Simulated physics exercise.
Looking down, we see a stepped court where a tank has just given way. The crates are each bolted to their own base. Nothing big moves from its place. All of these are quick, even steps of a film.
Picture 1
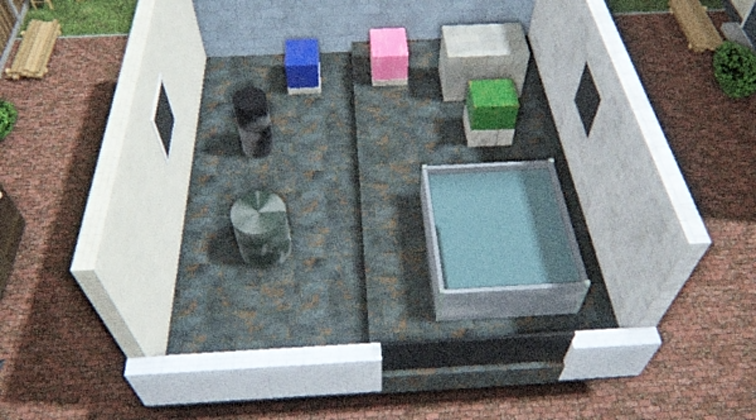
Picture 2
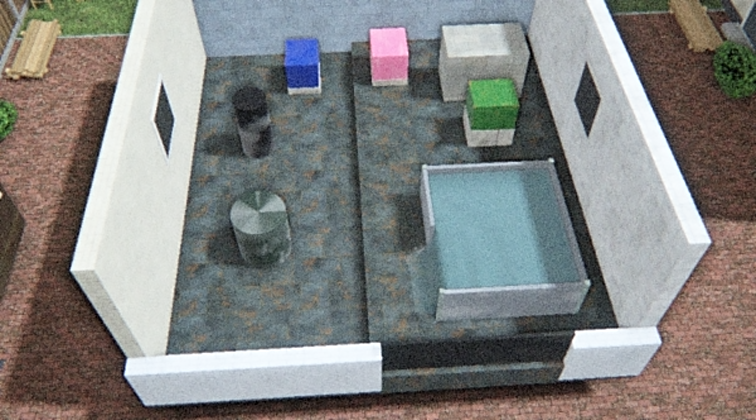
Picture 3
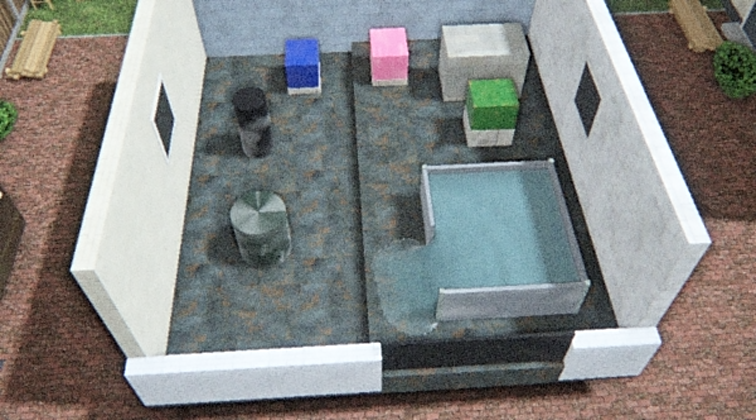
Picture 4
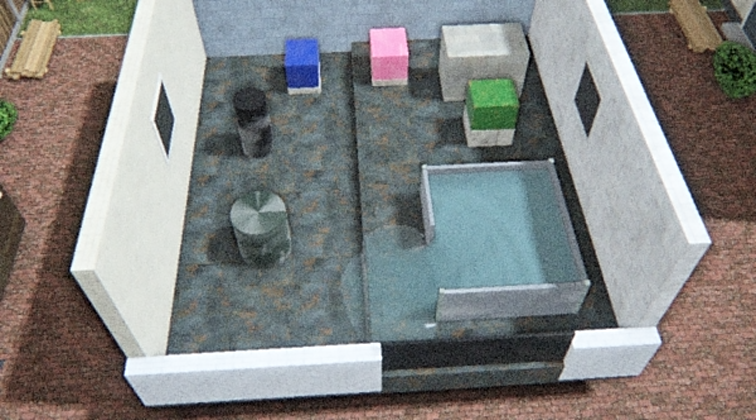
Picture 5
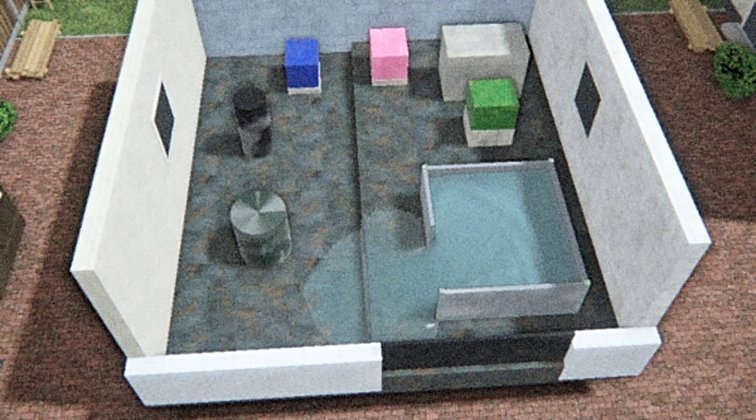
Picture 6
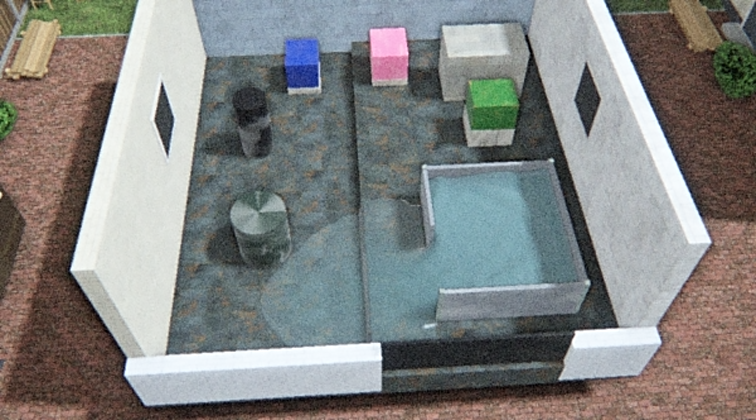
Pale blue water pours from a gap in the left side of a square, grey-walled tank, at the right of a stepped, dark-floored court seen from above by a still camera. Blue, pink and green-topped blocks and a pale block stand toward the back, with a black cylinder and a grey-green one at left. The water spreads leftward across the floor, crosses the step line and fans out near the grey-green cylinder.
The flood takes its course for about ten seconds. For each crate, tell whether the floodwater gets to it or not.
Crate by crate: Blue crate - reached; pink crate - not reached; green crate - not reached.
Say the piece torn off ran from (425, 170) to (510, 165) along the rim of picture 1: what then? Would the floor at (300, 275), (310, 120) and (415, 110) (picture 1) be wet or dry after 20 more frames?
Going through them in turn: Still unsoaked, then reached by the flood, then reached by the flood.
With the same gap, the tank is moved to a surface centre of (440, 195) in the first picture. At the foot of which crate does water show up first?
The blue crate comes first.
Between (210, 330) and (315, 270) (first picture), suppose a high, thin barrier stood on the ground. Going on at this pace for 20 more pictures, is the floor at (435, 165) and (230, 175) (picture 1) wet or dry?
In order, I'd call them bare and inundated.
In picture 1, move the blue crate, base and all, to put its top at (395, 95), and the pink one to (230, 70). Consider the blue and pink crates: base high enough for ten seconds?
The blue crate crate is untouched, and the pink crate one is flooded.
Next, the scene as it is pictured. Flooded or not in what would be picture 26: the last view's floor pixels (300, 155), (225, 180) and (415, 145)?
First inundated, second inundated, third spared.
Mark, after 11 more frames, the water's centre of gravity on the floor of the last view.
Around pixel (398, 272) of the last picture.
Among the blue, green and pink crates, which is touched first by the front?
Note: The blue one is first.
A moment on, water covers 25 % of the floor; the blue crate not reached, the pink crate not reached, the green crate not reached.
Next, water covers 30 % of the floor; the blue crate not reached, the pink crate not reached, the green crate not reached.
Then, water covers 45 % of the floor; the blue crate water round its plinth, the pink crate not reached, the green crate not reached.
Later, water covers 60 % of the floor; the blue crate water round its plinth, the pink crate not reached, the green crate not reached.
In the end, water covers 60 % of the floor; the blue crate was topped, the pink crate stayed above the water, the green crate stayed above the water.
